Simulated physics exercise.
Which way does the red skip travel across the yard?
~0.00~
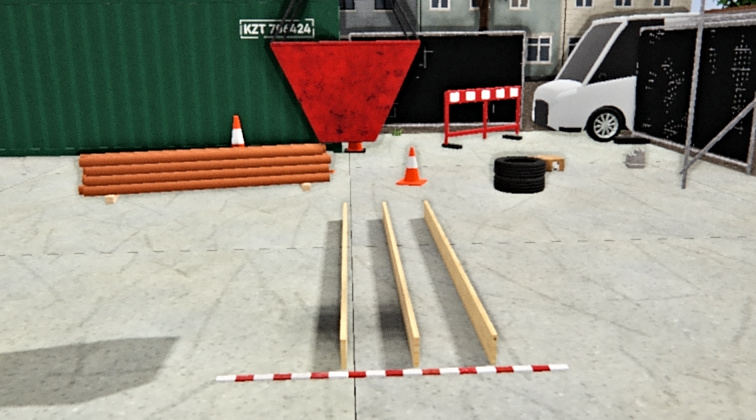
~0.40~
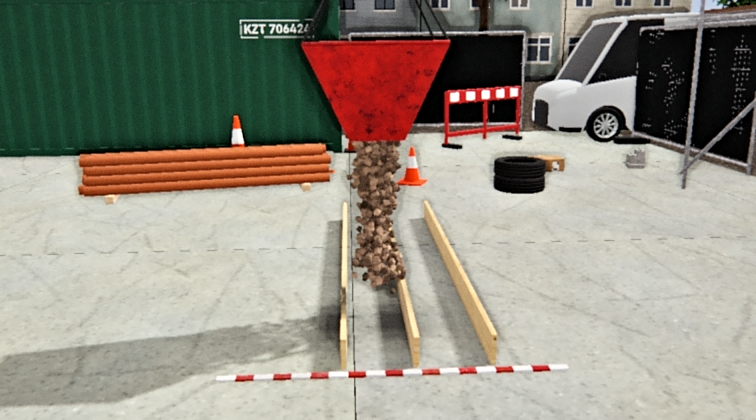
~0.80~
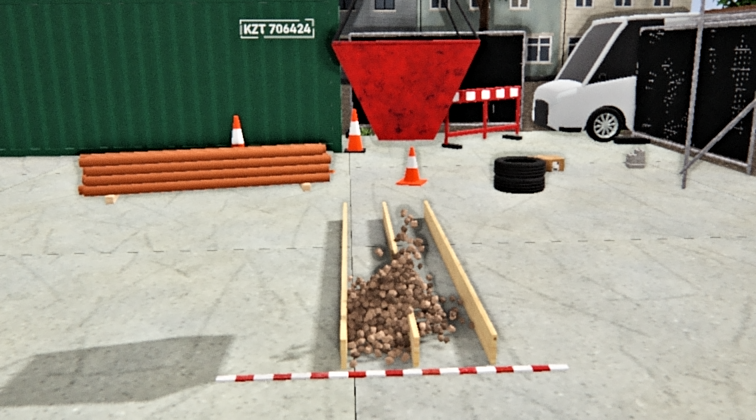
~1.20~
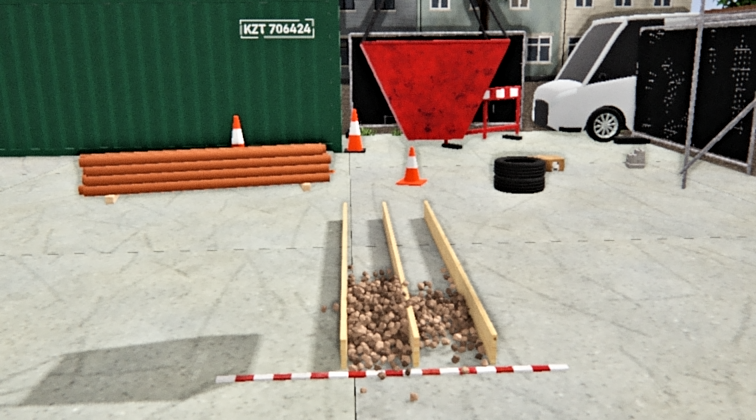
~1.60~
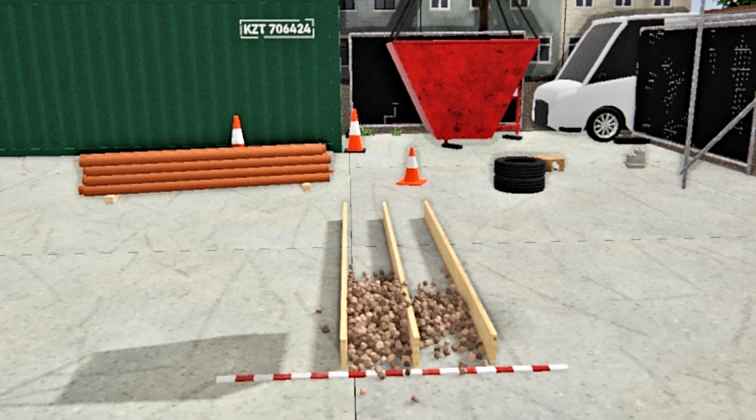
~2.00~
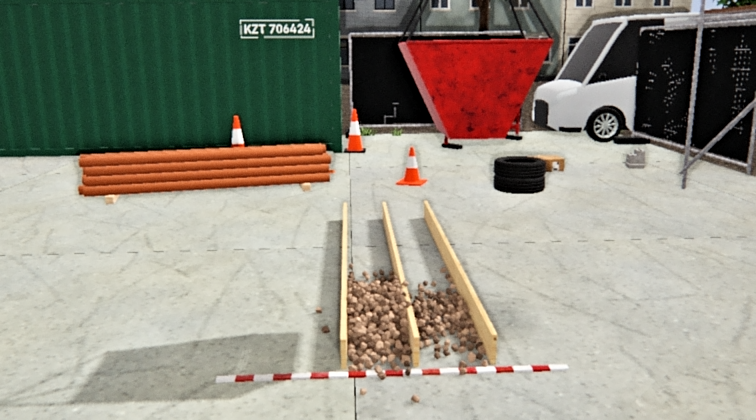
The red skip travels to the right, and it keeps going that way after the stones have poured out.
